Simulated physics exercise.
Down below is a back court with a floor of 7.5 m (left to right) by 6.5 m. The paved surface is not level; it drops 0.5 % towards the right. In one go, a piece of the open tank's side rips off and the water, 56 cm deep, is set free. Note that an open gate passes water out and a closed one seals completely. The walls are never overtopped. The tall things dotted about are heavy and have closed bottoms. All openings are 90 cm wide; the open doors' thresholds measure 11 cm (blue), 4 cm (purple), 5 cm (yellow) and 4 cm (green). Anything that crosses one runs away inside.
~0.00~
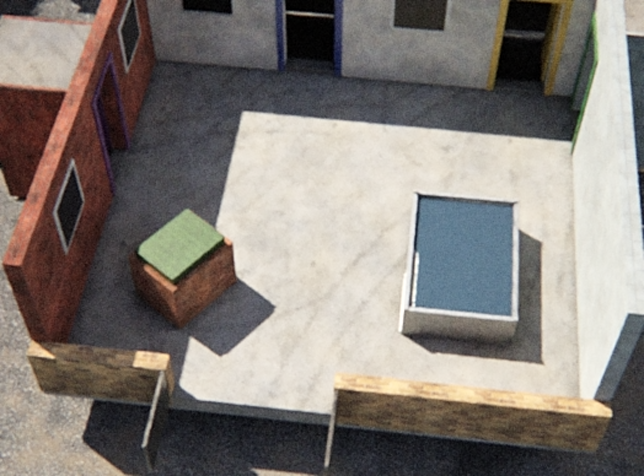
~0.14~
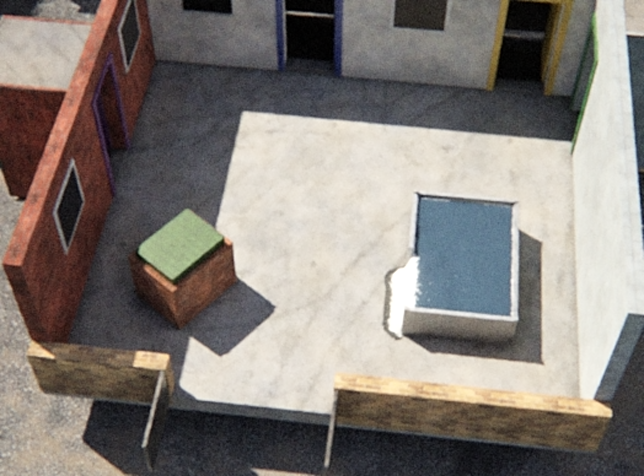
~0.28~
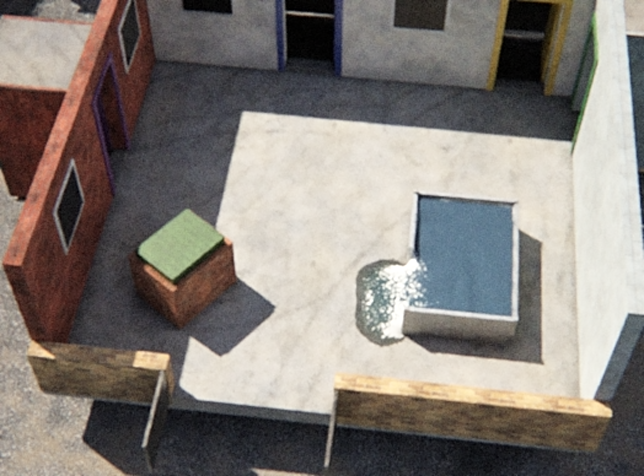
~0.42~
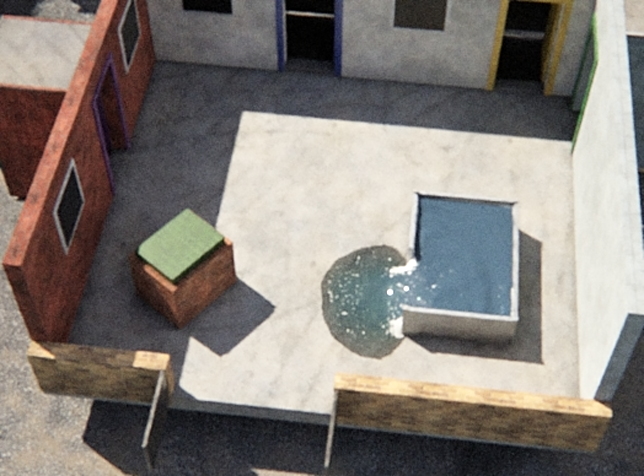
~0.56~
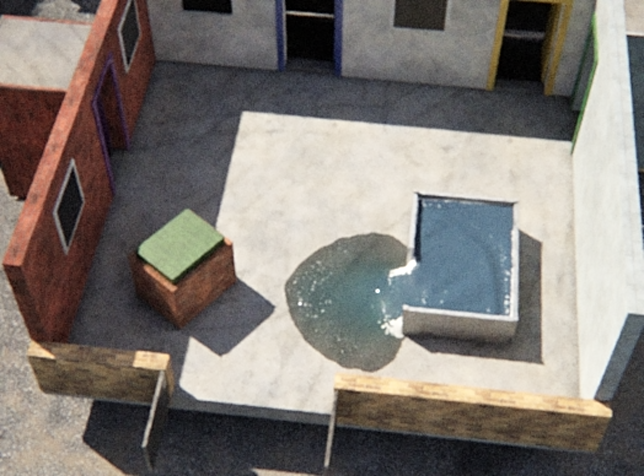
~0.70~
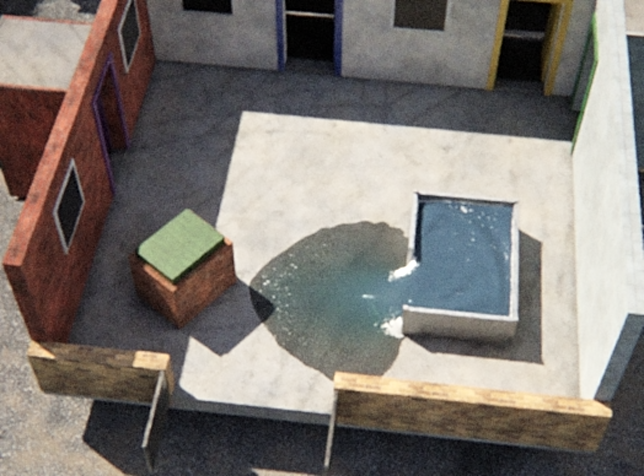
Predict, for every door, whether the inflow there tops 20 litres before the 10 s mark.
Prediction: At the blue door it falls short of 20 litres; at the purple door it tops 20 litres; at the yellow door it falls short of 20 litres; at the green door it falls short of 20 litres.
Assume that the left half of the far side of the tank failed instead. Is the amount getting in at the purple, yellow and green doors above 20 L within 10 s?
Compared with the limit, purple is lower, yellow is higher and green is higher.
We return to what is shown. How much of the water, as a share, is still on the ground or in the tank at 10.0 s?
Near 70 in a hundred is still there.
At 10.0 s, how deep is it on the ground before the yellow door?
About 2.0 cm.
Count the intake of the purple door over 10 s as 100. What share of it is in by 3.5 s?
About 45%.
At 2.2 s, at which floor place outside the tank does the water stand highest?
It's at about (171, 381) in the last picture.
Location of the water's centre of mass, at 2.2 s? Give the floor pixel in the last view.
Around (367, 291) in the last picture.
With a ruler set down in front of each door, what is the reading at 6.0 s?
Depths in cm: Blue 1, purple 5, yellow 0, green 0.
After 1.4 s water covers 20 % of the floor and is deepest (28 cm) near (393, 310); blue door not reached, purple door not reached, yellow door not reached, green door not reached.
After 2.2 s water covers 30 % of the floor and is deepest (26 cm) near (171, 381); blue door not reached, purple door not reached, yellow door not reached, green door not reached.
After 3.5 s water covers 40 % of the floor and is deepest (19 cm) near (72, 370); blue door not reached, purple door 10 cm at the sill, 26 L in, yellow door not reached, green door not reached.
After 6.0 s water covers 45 % of the floor and is deepest (12 cm) near (152, 75); blue door 1 cm at the sill, 0 L in, purple door 5 cm at the sill, 53 L in, yellow door not reached, green door not reached.
After 10.0 s water covers 70 % of the floor and is deepest (6 cm) near (129, 149); blue door 6 cm at the sill, 0 L in, purple door 5 cm at the sill, 57 L in, yellow door 2 cm at the sill, 0 L in, green door not reached.
